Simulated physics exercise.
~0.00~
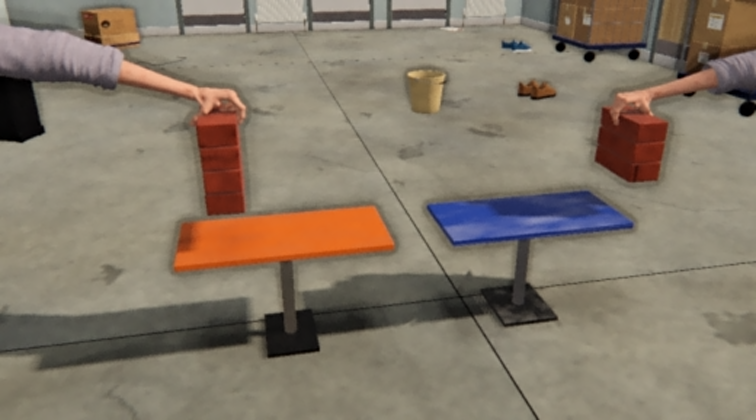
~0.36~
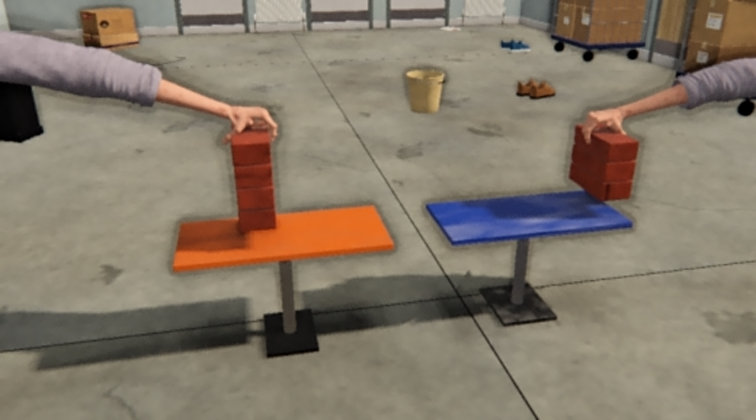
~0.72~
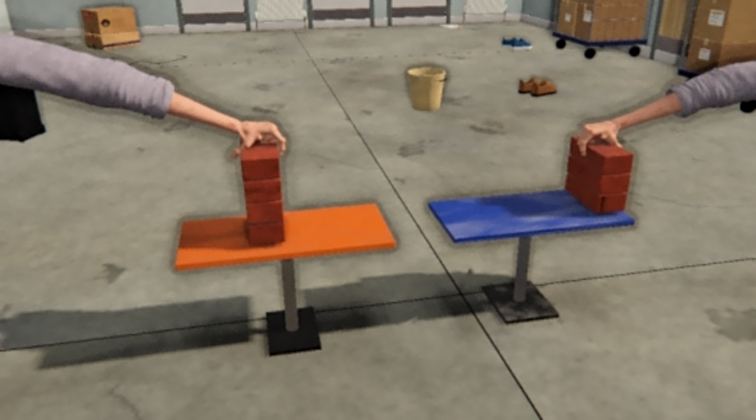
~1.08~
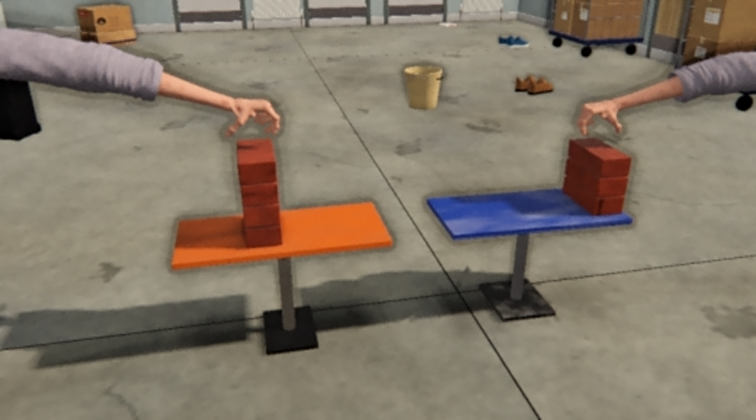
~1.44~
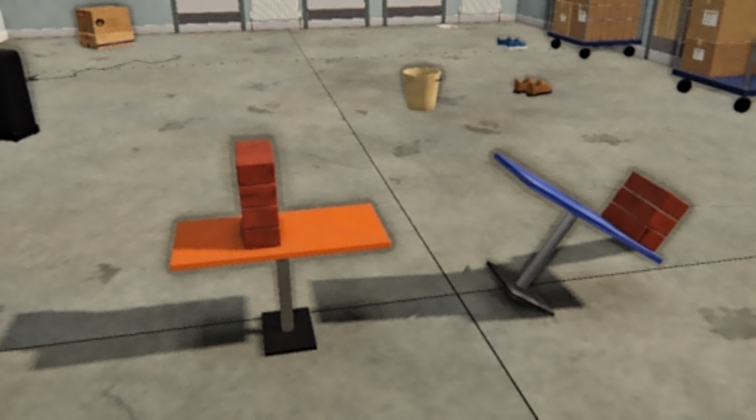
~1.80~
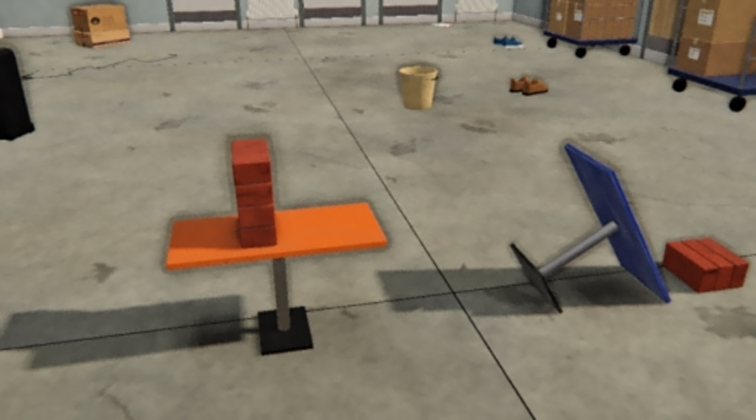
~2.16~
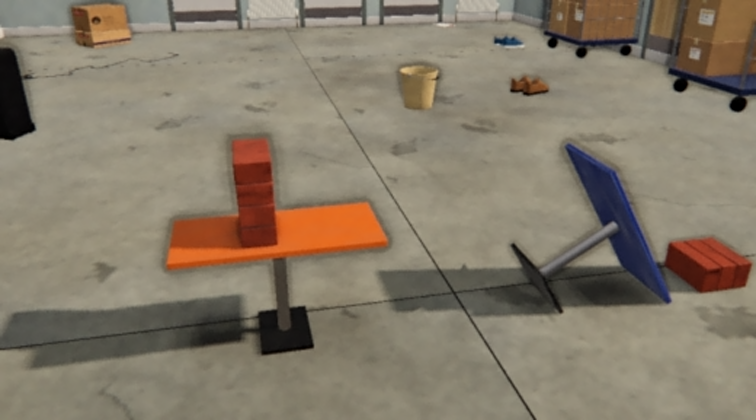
A blue table toppled over to the right and spilled its red bricks onto the floor after two hands set brick stacks on it and an orange table, then let go, while the orange one stayed upright with its stack still standing.
